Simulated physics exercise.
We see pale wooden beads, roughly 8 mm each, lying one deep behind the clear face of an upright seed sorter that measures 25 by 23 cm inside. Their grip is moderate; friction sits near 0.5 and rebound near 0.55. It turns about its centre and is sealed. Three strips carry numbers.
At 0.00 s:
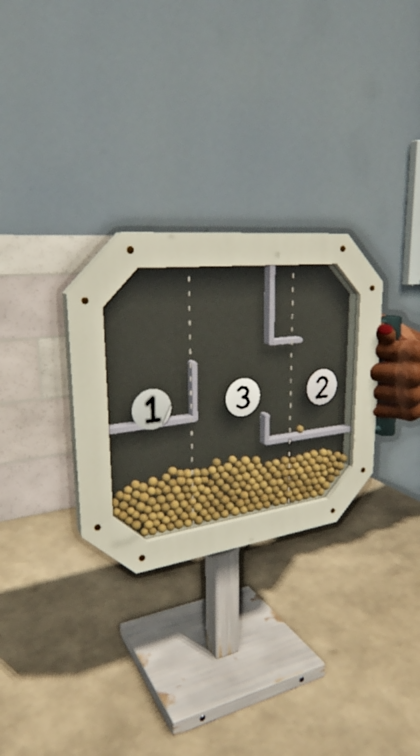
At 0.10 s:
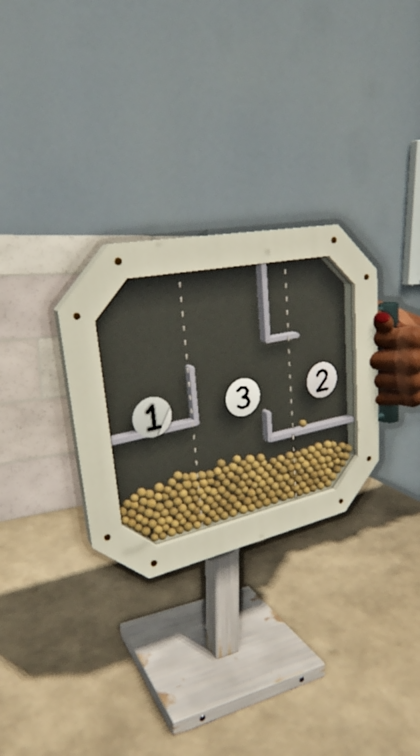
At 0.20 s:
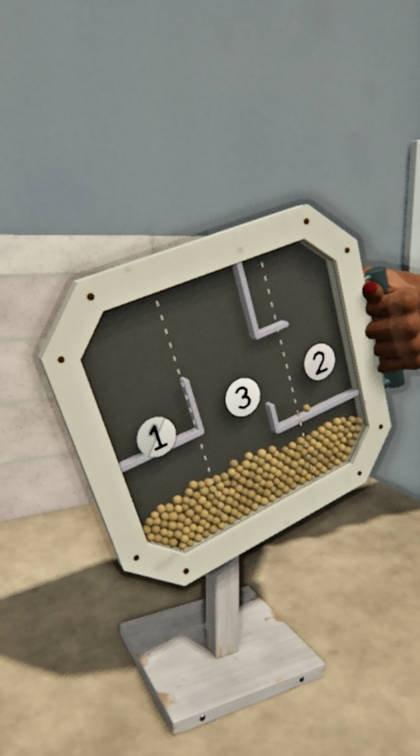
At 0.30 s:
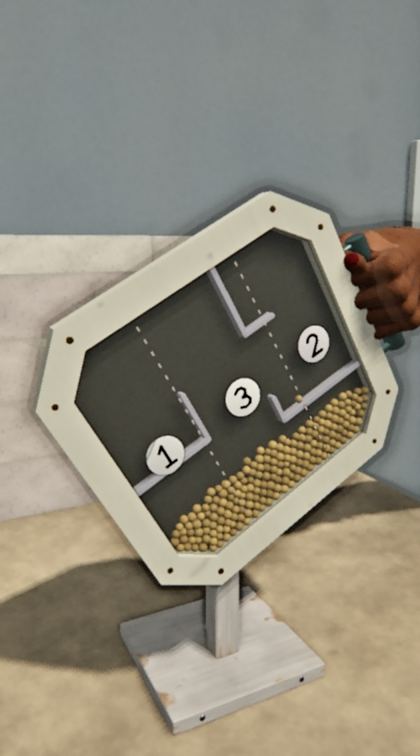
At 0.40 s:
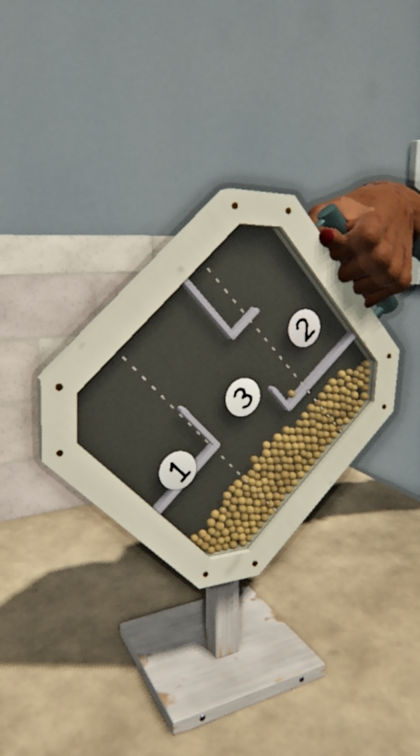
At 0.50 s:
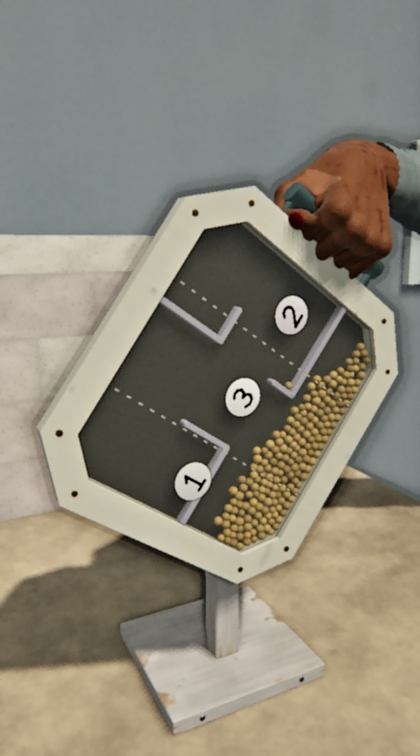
A hand turning an upright, clear-faced frame anticlockwise on its wooden stand, pale beads shifting along its lower right side.
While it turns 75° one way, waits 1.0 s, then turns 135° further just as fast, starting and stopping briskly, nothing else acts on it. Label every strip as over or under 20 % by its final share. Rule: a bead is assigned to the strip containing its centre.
Strip 1 under, strip 2 over, strip 3 over 20 %.
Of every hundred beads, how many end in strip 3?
About 40 %.
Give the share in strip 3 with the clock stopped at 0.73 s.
That comes to some 40 percent of the load.
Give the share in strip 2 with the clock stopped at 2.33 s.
Around 0 percent.
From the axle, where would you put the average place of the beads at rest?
Offset approx. 1 cm right, 8 cm below.
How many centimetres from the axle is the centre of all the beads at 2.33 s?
The middle sits around 7 cm right of it and 1 cm below it.
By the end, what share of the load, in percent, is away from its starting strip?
Close to 75 in a hundred.
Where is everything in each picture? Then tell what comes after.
In the first picture, level; about 190 beads; beads' middle (236, 488); highest (300, 429); no. 1 (152, 409), no. 2 (322, 387), no. 3 (243, 397).
In the second picture, turned 5° anticlockwise; beads' middle (242, 487); highest (303, 424).
In the third picture, turned 17° anticlockwise; beads' middle (259, 481); highest (306, 408); wall ends (284, 324), (184, 381), (270, 406).
In the fourth picture, turned 29° anticlockwise; beads' middle (275, 471); highest (299, 399).
In the fifth picture, turned 42° anticlockwise; beads' middle (287, 461); highest (366, 364).
In the sixth picture, turned 55° anticlockwise; beads' middle (291, 456); highest (360, 347); no. 1 (193, 481), no. 2 (292, 315), no. 3 (243, 397).
By 0.73 s, it stands 75° anticlockwise; the beads' middle is 6 cm right of and 7 cm below the centre; no. 1, 60 %, no. 2, 5 %, no. 3, 40 %.
By 2.33 s, it stands 142° anticlockwise; the beads' middle is 7 cm right of and 1 cm below the centre; no. 1, 60 %, no. 3, 40 %.
By 2.93 s, it has come round 210° anticlockwise; the beads' middle is 3 cm right of and 3 cm below the centre; no. 1, 30 %, no. 2, 15 %, no. 3, 55 %.
All still by 3.8 s, it has come round 210° anticlockwise; no. 1, 15 %, no. 2, 45 %, no. 3, 40 %.
